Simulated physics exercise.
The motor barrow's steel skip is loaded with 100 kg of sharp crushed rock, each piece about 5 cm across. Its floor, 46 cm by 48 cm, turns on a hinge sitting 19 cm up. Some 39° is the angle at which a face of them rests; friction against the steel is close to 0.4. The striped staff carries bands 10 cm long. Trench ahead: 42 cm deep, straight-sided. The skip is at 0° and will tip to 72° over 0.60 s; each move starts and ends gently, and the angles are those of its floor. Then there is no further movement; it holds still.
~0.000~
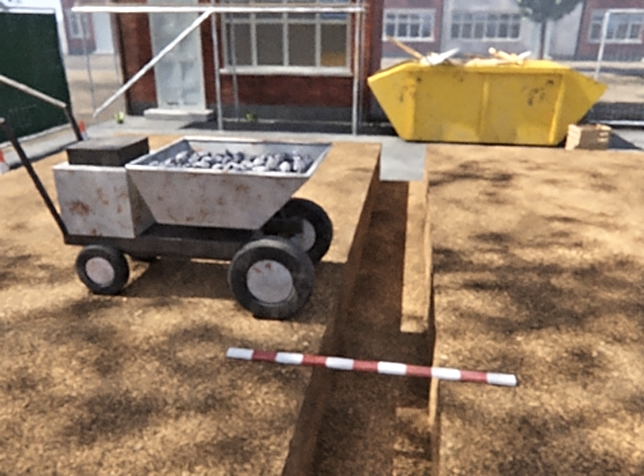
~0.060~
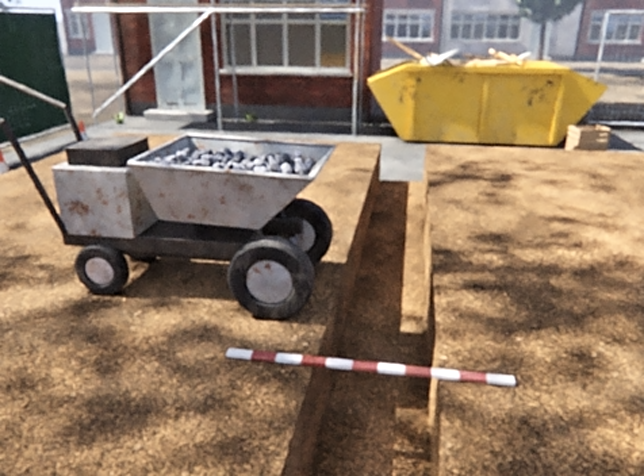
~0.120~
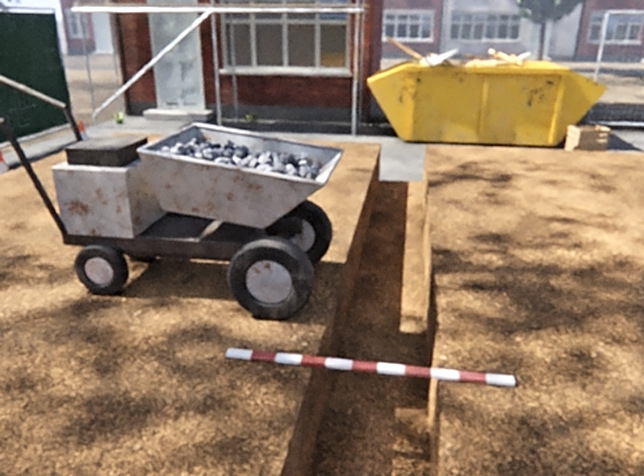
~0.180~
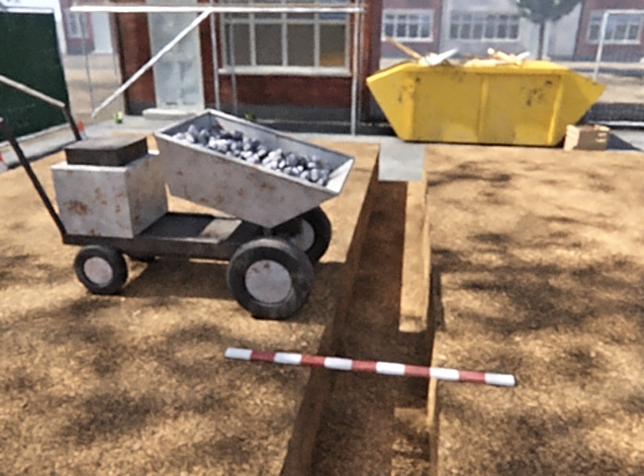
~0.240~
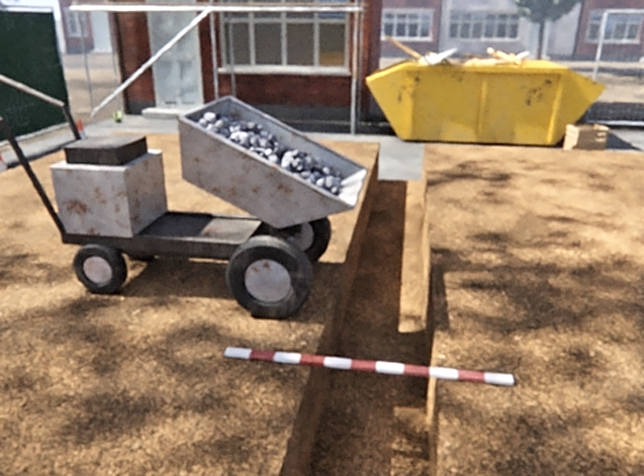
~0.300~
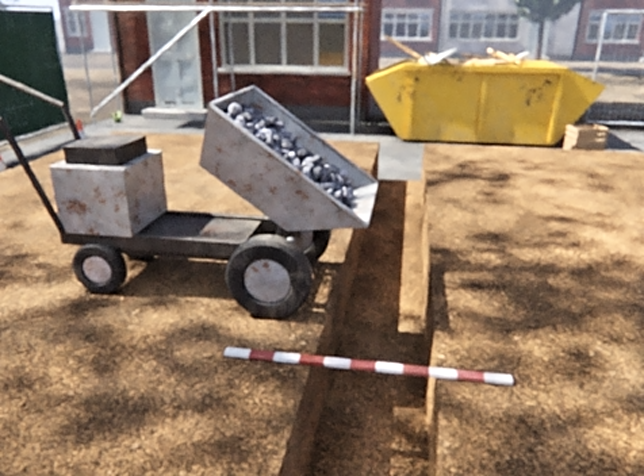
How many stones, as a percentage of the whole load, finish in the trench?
Roughly 56 per cent of the load ends up in the trench.
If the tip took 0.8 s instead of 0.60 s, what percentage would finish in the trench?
Something close to 70 per cent.
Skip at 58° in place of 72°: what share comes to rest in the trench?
It would be close to 35 percent.
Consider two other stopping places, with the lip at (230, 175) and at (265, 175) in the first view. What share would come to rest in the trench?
Roughly 100 per cent, then 95 per cent.
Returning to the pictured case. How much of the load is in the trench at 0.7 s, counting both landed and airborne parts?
About 25 per cent by then.
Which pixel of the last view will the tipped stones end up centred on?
Roughly at pixel (423, 351).
After 0.4 s the floor is at 61°; 100 % in the skip; the foremost stones are at (376, 238).
After 0.7 s the floor is at 72°; 68 % in the skip, 23 % in the trench, 9 % past the trench; the foremost stones are at (459, 302).
After 1.0 s the floor is at 72°; 10 % in the skip, 44 % in the trench, 46 % past the trench; the foremost stones are at (632, 320).
After 3.0 s the floor is at 72°; 0 % in the skip, 56 % in the trench, 44 % past the trench; the foremost stones are past the picture's edge.
